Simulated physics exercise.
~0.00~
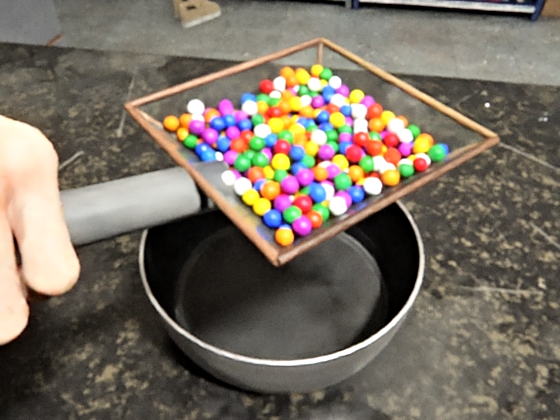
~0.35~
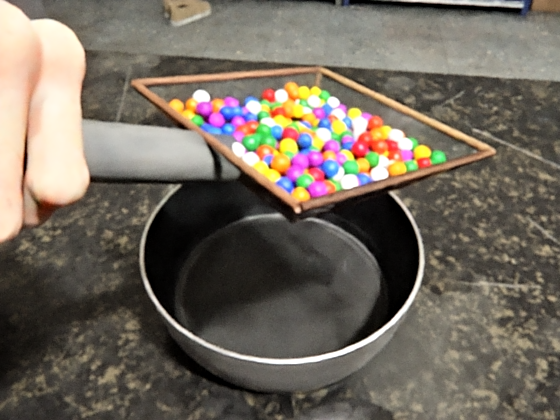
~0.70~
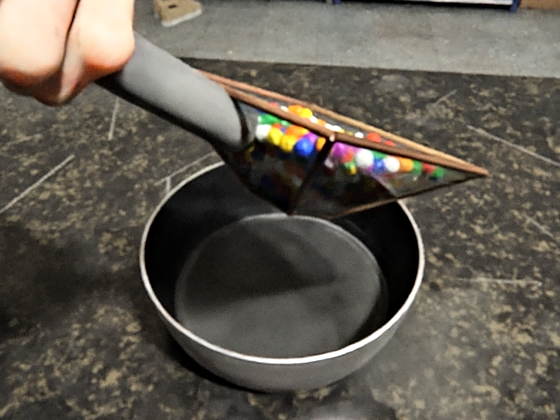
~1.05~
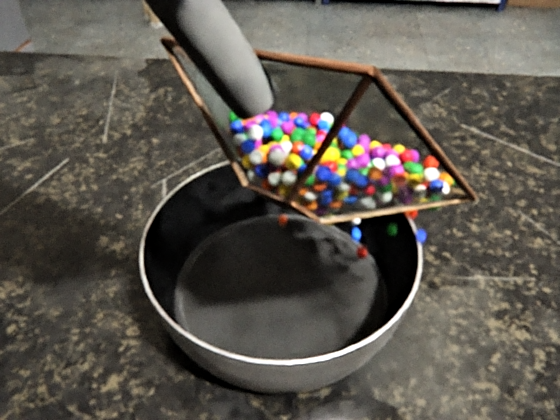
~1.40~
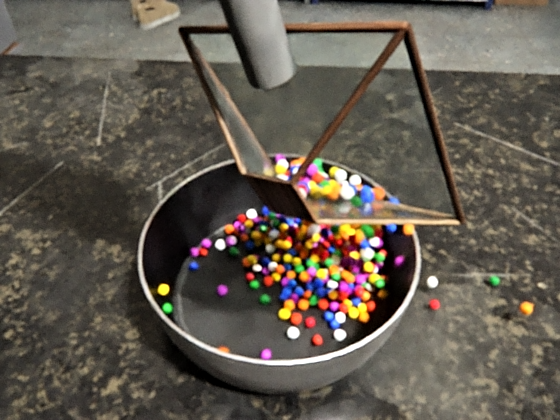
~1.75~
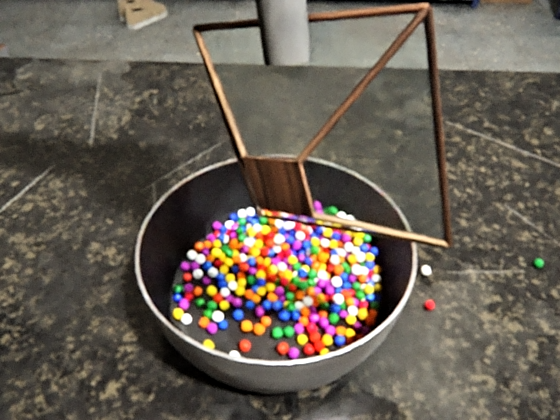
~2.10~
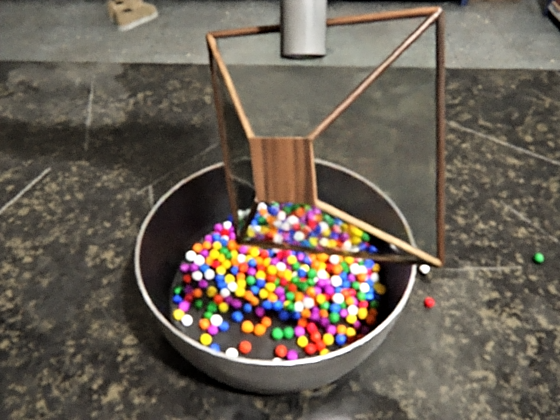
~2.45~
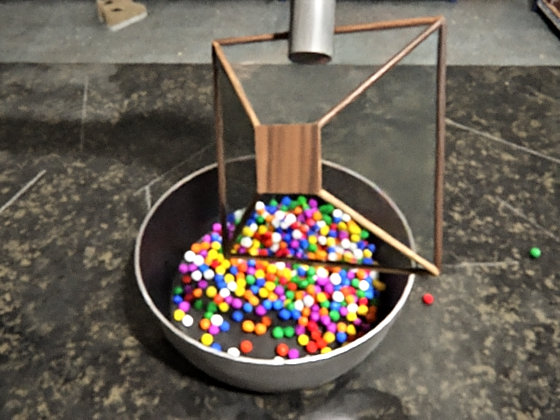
The video shows a hand tilting a clear, brown-edged scoop of multicolored beads over a dark pan until they pour out, most landing inside while a few scatter on the counter to the right. The emptied scoop tips further and ends upturned above the pile.
